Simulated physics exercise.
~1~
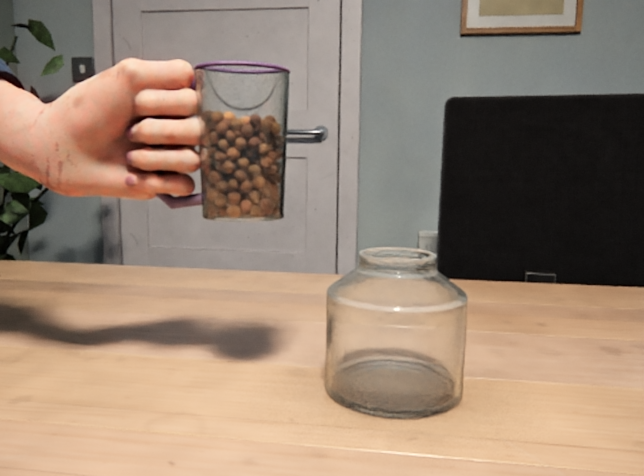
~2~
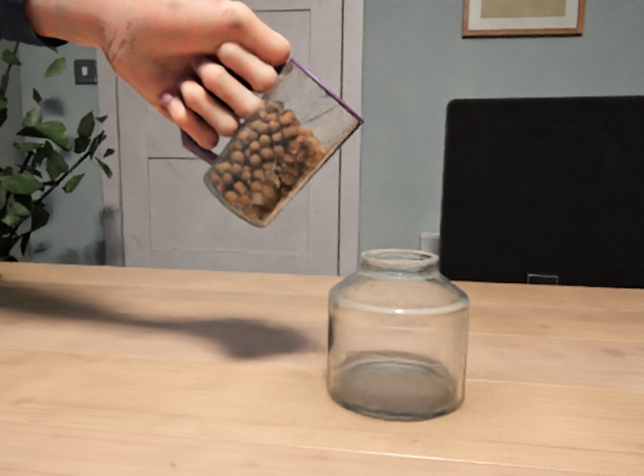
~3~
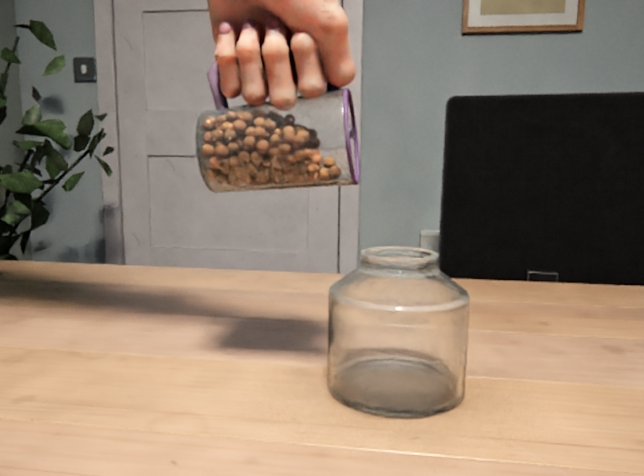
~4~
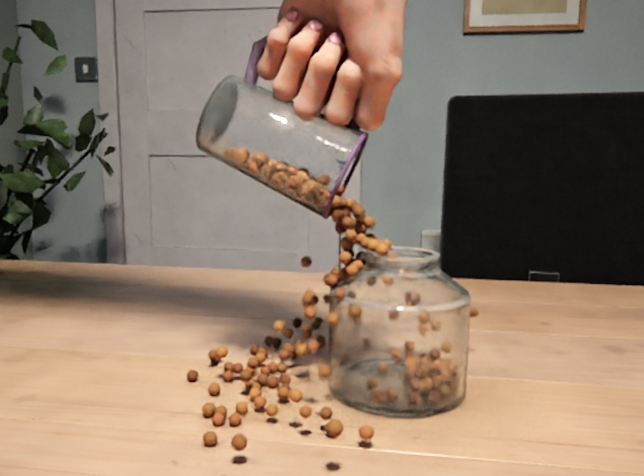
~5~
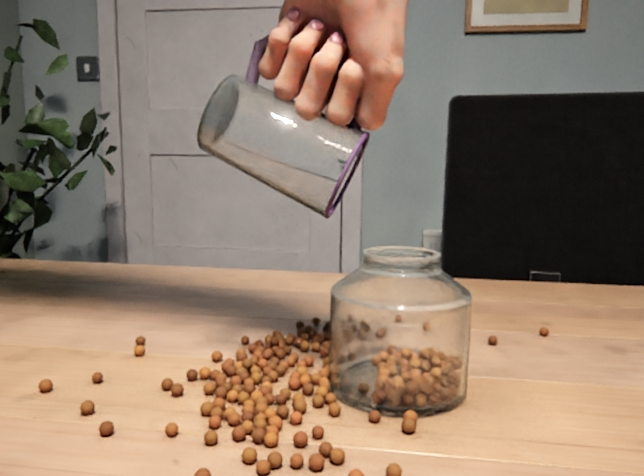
Hand tipping a glass cup of brown cereal balls over a glass jar, some landing inside but most spilling across the wooden table.
